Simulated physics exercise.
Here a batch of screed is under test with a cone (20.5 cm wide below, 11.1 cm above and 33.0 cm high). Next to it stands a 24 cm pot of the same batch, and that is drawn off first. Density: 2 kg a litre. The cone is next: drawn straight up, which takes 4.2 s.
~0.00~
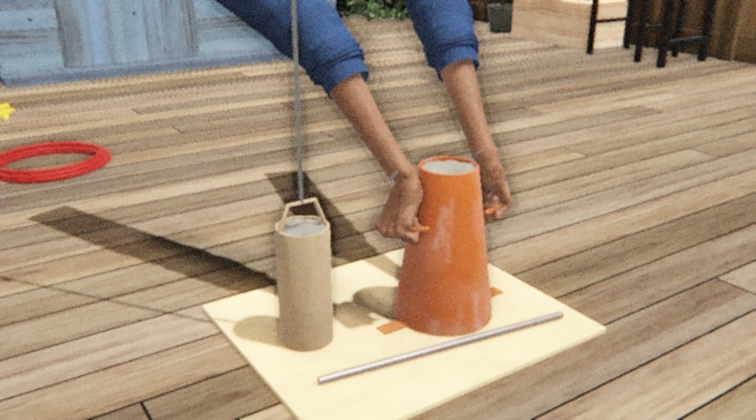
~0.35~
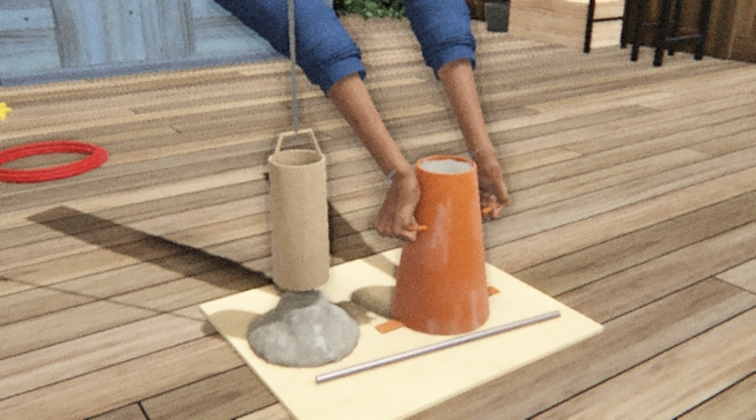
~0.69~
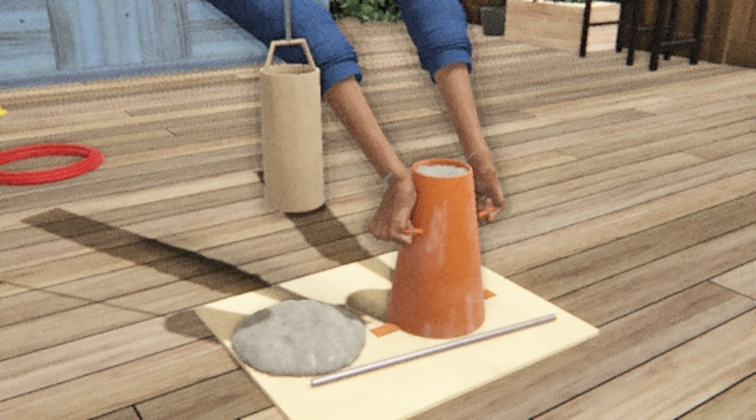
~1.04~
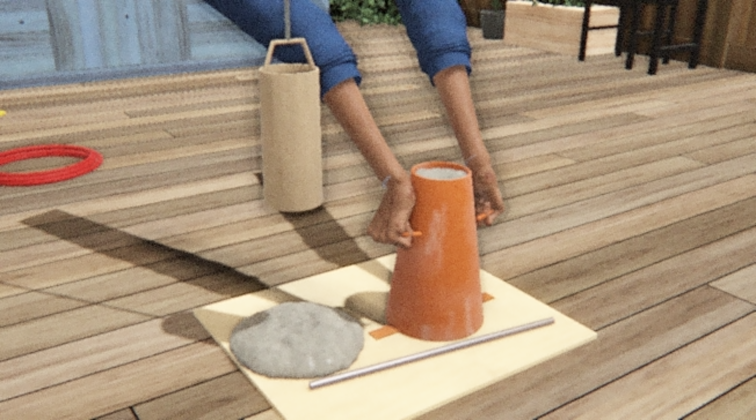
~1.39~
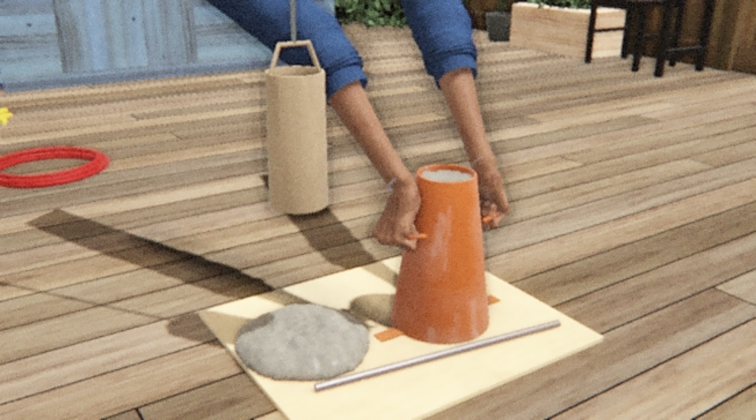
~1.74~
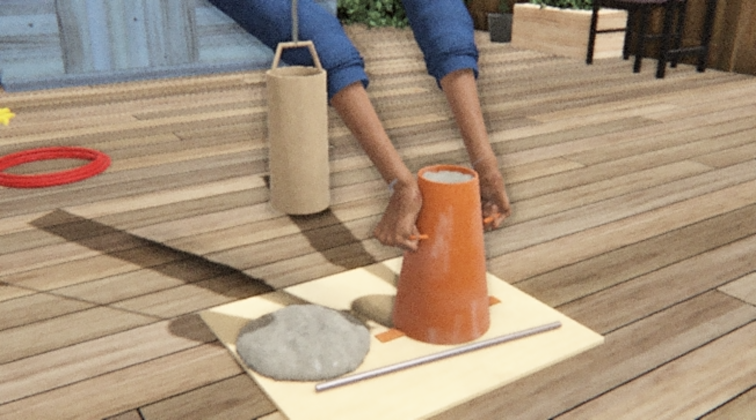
On a sunlit wooden deck, seen from slightly above by a camera that shifts only faintly, a pale board lies before a blue wooden backdrop. A tan cylinder on a rod stands at left, an orange cone gripped by two hands at right, beside a metal bar. The cylinder rises and hangs still while grey screed slumps into a low mound; the cone stays put.
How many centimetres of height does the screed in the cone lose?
About 25 cm.
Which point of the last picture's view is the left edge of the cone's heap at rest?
Location: About (338, 325).
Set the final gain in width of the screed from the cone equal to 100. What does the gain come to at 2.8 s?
About 90 %.
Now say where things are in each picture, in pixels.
Middle of the pot's mouth at (302, 227), still down; middle of the cone's top at (449, 167), not yet moved, in the first frame.
Middle of the pot's mouth at (297, 159), raised 13 cm; the pot's heap 9.3 cm high and 22 cm wide, top at (303, 299); middle of the cone's top at (446, 166), not yet moved, in the second frame.
Middle of the pot's mouth at (290, 71), raised 30 cm; the pot's heap 4.8 cm high and 27 cm wide, top at (299, 322); middle of the cone's top at (442, 169), not yet moved, in the third frame.
Middle of the pot's mouth at (289, 71), raised 31 cm; the pot's heap 4.7 cm high and 27 cm wide, top at (298, 324); middle of the cone's top at (441, 172), not yet moved, in the fourth frame.
Middle of the pot's mouth at (295, 73), raised 31 cm; the pot's heap 4.7 cm high and 27 cm wide, top at (303, 326); middle of the cone's top at (447, 175), not yet moved, in the fifth frame.
Middle of the pot's mouth at (296, 74), raised 31 cm; the pot's heap 4.7 cm high and 27 cm wide, top at (304, 327); middle of the cone's top at (448, 175), not yet moved, in the sixth frame.
After 2.8 s, the cone is up 7.9 cm; the screed has come down 23 cm to 9.8 cm and is 43 cm wide.
After 3.8 s, the cone is up 20 cm; the screed has come down 25 cm to 7.9 cm and is 45 cm wide.
After 4.9 s, the cone is up 34 cm; the screed has come down 25 cm to 7.9 cm and is 45 cm wide.
After 6.1 s, the cone is clear; the screed has come down 25 cm to 7.8 cm and is 45 cm wide.
After 6.7 s, at rest, the cone is clear; the screed has come down 25 cm to 7.8 cm and is 45 cm wide.
